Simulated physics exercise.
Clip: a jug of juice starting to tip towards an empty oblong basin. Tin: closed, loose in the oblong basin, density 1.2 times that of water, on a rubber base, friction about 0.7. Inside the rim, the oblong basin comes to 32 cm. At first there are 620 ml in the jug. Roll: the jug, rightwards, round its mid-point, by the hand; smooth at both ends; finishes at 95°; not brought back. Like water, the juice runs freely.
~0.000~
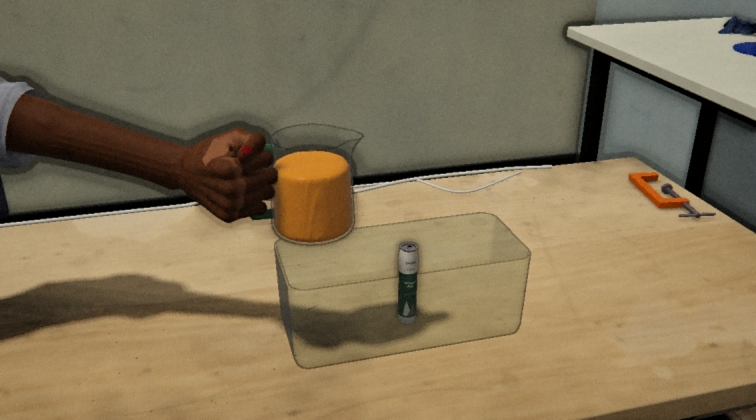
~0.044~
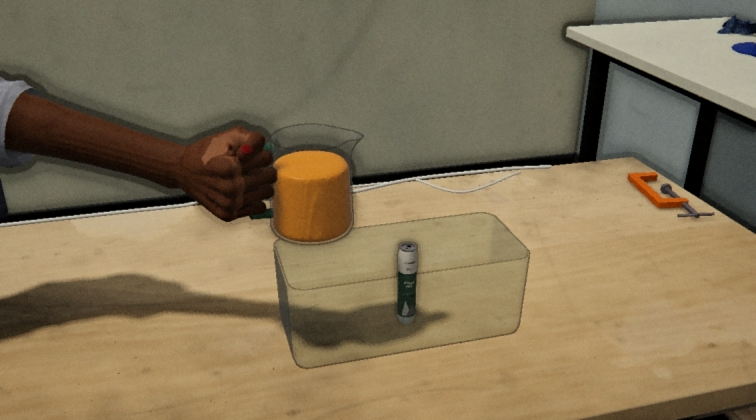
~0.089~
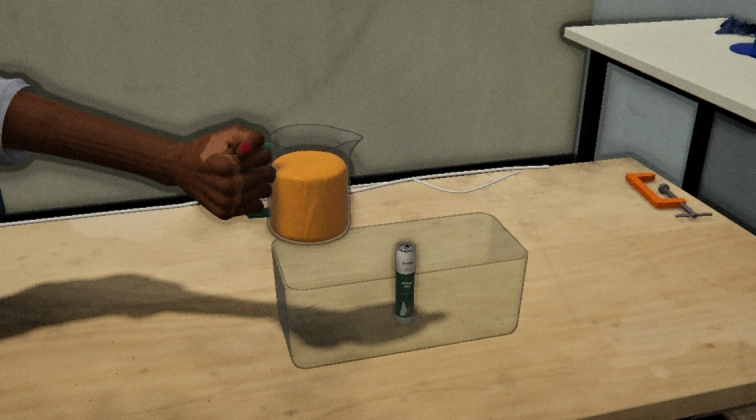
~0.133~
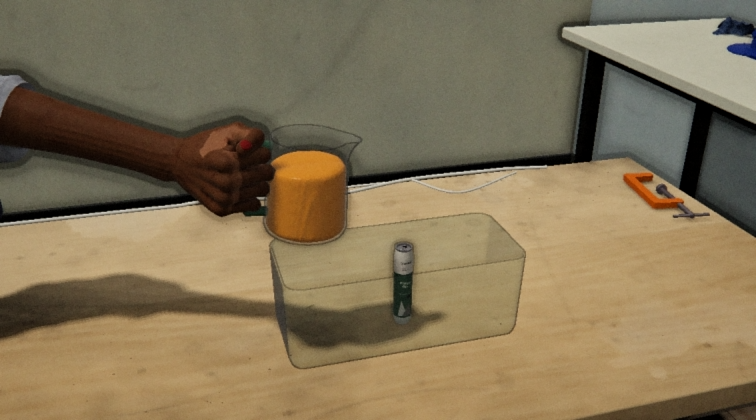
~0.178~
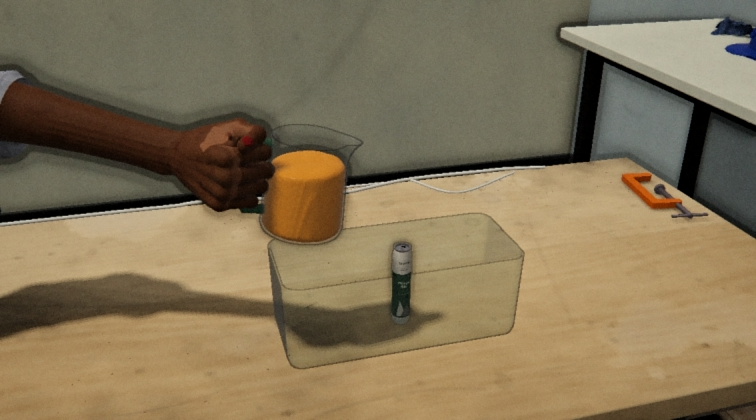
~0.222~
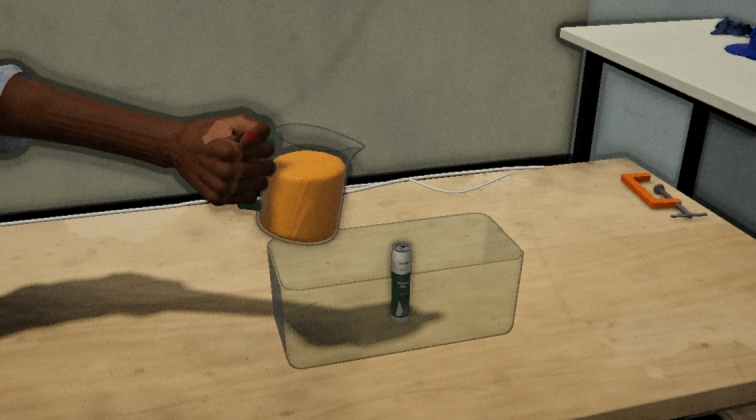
A hand slowly tilts a clear jug of orange juice rightward above an oblong basin.
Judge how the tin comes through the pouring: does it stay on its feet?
No, it tips.
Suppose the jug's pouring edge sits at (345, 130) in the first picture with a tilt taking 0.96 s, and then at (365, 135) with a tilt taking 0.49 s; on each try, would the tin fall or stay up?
First it tips over; then it tips over.
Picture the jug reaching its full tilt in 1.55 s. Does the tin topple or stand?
Then the tin tumbles.
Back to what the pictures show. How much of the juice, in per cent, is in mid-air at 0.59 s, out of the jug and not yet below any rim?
Close to 7 per cent, I'd say.
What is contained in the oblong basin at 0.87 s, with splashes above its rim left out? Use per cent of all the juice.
Around 34 per cent of the whole.
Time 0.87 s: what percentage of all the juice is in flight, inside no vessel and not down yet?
Roughly 18 %.
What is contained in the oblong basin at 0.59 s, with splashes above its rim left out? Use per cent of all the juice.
0 %, more or less.
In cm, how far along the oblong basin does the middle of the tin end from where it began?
It finishes around 8.0 cm from where it began.
Then, 0.59 s in, the tilt is 65° and 93 per cent is still to pour; the tin stands where it began.
Then, 0.87 s in, the tilt is 93° and 48 per cent is still to pour; the tin stands where it began.
Then, 1.15 s in, the tilt is 95° and 17 per cent is still to pour; the tin lies on its side.
Then, 1.46 s in, the tilt is 95° and 7 per cent is still to pour; the tin lies on its side.
Finally, the tin lies on its side.
